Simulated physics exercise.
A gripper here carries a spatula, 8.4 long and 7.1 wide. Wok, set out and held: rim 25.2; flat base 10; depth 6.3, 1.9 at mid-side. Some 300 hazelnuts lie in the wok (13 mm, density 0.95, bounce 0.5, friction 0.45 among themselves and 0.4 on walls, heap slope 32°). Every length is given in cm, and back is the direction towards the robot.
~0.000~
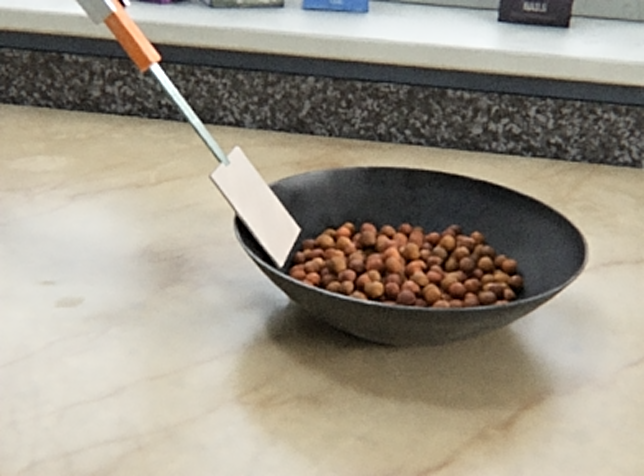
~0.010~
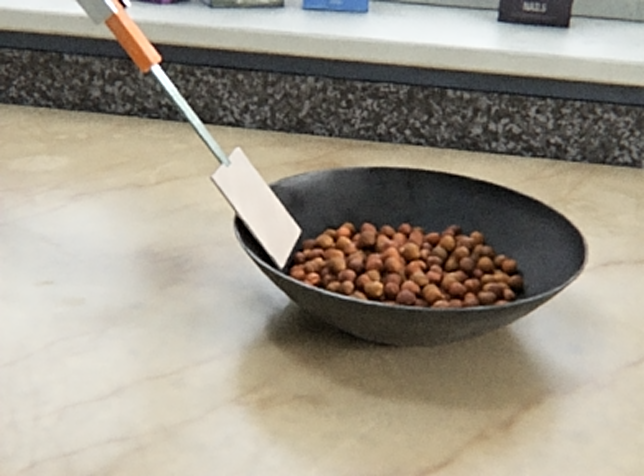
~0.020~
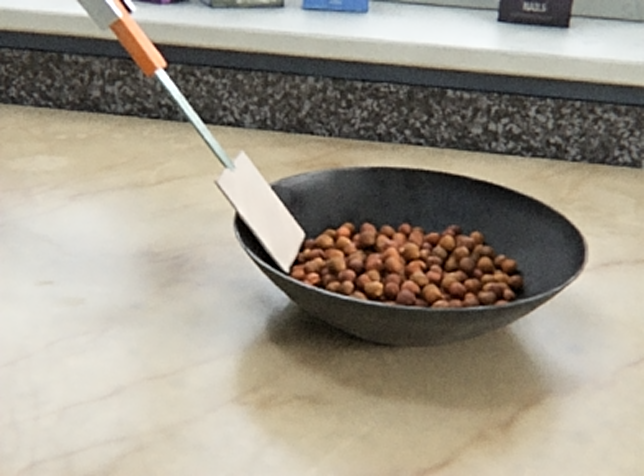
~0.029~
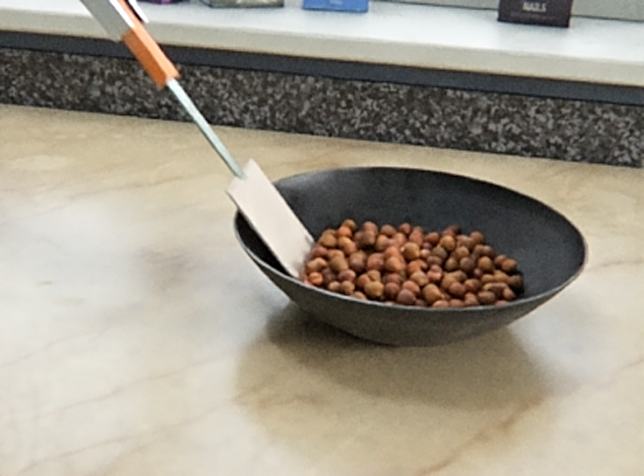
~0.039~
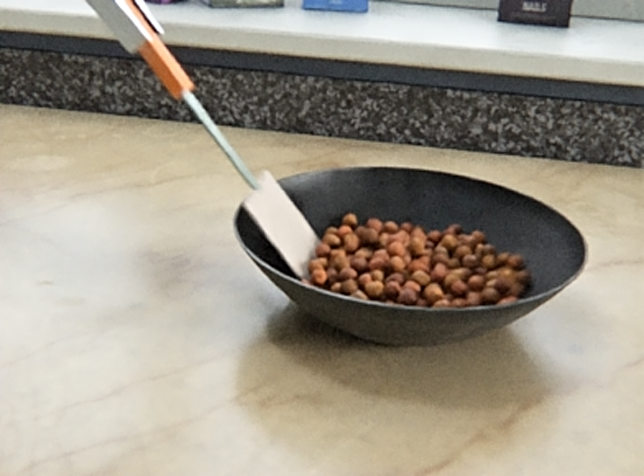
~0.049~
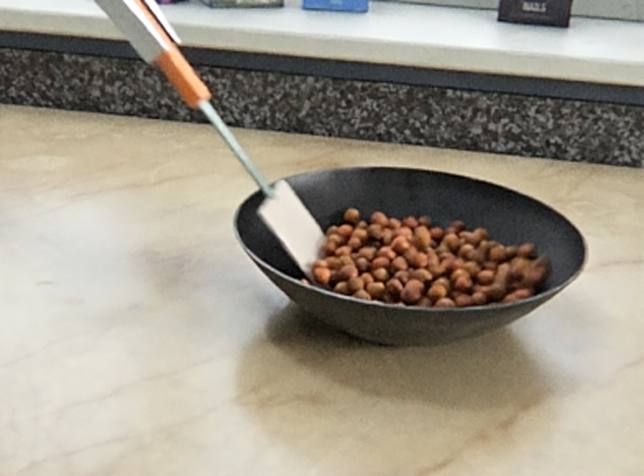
On a marble-patterned countertop, a dark wok holds a heap of reddish-brown hazelnuts, with a gripper-held spatula resting at its left rim. The spatula barely moves at first, then slides rightward and down into the wok, pushing against the nuts, which shift and bunch slightly towards the right side.
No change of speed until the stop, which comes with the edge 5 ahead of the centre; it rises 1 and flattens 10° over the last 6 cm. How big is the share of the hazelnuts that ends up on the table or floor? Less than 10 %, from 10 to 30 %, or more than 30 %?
From 10 to 30 %.
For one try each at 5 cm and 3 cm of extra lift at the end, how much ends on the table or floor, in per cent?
Near 20 and 20 percent respectively.
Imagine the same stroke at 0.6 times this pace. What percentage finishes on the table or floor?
About 5 per cent.
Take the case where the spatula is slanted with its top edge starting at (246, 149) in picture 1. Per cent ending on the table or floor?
I'd estimate around 15 per cent.
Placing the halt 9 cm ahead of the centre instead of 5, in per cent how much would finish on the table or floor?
Near 50 per cent.
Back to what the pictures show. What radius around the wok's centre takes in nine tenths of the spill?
Some 45 cm from the centre.
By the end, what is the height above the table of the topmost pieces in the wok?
Height at the end: Around 7.0 cm.
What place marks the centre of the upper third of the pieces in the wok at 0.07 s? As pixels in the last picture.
Near (461, 259).
By 0.07 s, sloping 51°, highest piece 8 above the table; 299 in the wok.
By 0.10 s, sloping 48°, highest piece 11 above the table; 295 in the wok, 4 on the blade or in flight.
By 0.31 s, sloping 41°, highest piece 13 above the table; 260 in the wok, 29 on the table or floor, 10 on the blade or in flight.
By 1.36 s, sloping 41°, highest piece 7 above the table; 259 in the wok, 40 on the table or floor.
Final count, 259 in the wok, 40 on the table or floor. That is 13 % on the table or floor.
